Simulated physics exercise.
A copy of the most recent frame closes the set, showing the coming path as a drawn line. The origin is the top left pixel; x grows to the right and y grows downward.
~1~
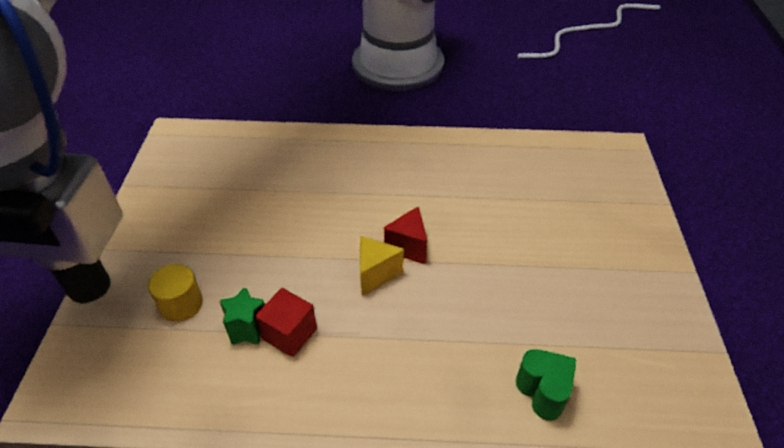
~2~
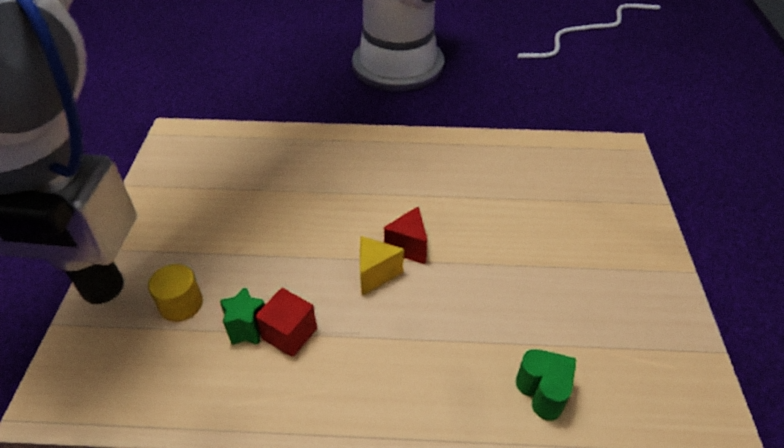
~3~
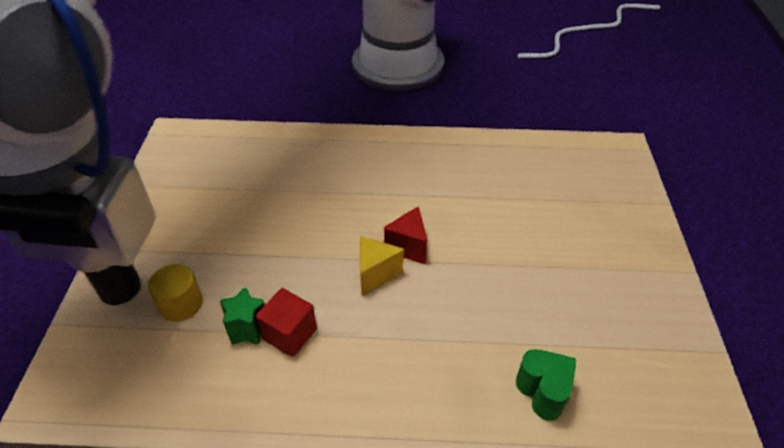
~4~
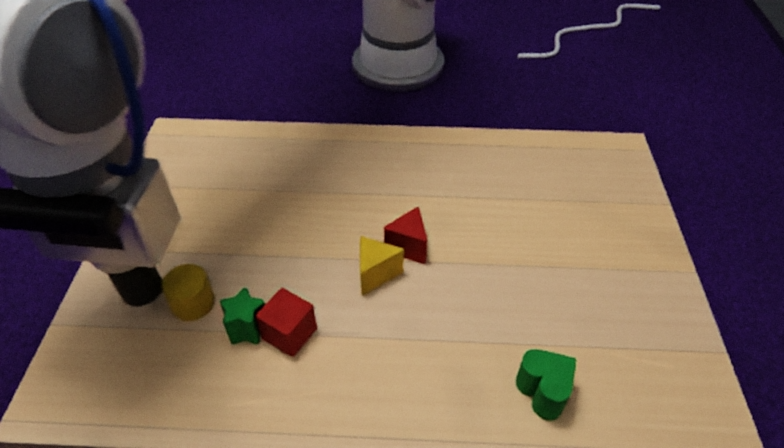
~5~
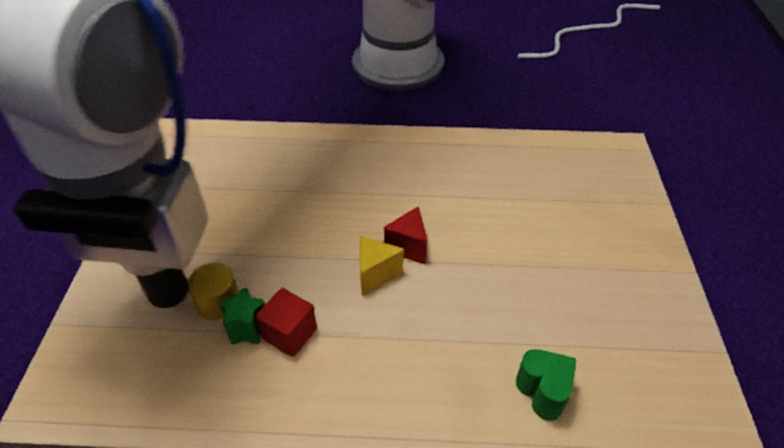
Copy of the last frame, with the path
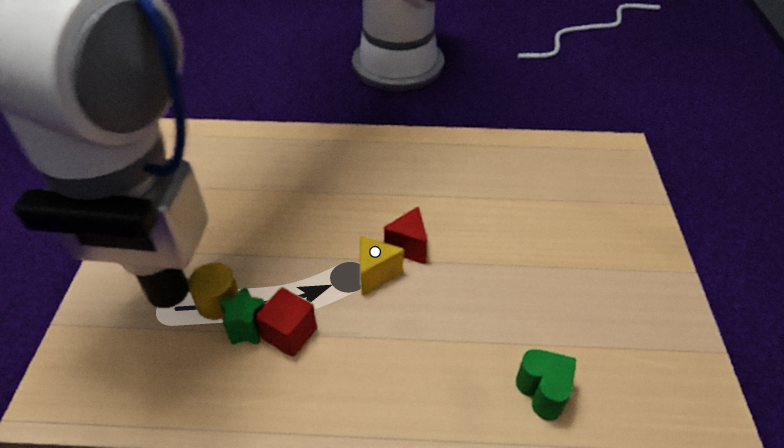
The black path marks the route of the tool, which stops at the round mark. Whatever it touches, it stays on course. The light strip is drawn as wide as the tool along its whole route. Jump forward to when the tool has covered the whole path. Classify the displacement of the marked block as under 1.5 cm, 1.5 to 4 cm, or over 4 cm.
It goes hardly anywhere, under 1.5 cm.
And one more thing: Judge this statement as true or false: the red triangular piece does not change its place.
My answer: True.
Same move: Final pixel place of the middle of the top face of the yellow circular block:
It comes to (350, 223).
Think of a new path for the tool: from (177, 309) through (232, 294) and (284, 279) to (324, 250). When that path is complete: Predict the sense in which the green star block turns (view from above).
From overhead, the rotation is clockwise.
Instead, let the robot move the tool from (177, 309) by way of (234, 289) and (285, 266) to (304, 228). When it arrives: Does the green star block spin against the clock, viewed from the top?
No, it doesn't check out.
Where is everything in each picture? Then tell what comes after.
In the first picture, lower end of the tool (91, 288), tops of blocks, yellow circular block (171, 281), green star block (241, 306), red square (285, 310), yellow triangular piece (375, 252), red triangular piece (410, 224).
In the second picture, tool (104, 289), blocks as before.
In the third picture, tool (121, 290), blocks as before.
In the fourth picture, tool (143, 291), yellow circular block (184, 280).
In the fifth picture, tool (169, 293), yellow circular block (210, 279), green star block (241, 306), red square (285, 310), yellow triangular piece (375, 252), red triangular piece (410, 224).
The drawn path runs from (177, 309) by way of (237, 305) and (296, 298) to (349, 277); the dot is on the yellow triangular piece.
On the path given first. One third of the way, tool (232, 289); yellow circular block (270, 265); green star block (253, 303), turned 60° clockwise; red square (291, 317), turned 20° anticlockwise.
Two thirds of the way, tool (293, 282); yellow circular block (319, 248); green star block (295, 305), turned 95° clockwise; red square (318, 334).
At the end, tool (348, 261); yellow circular block (350, 223); green star block (299, 302), turned 110° clockwise; red square (319, 335); yellow triangular piece (383, 251); red triangular piece not moved.
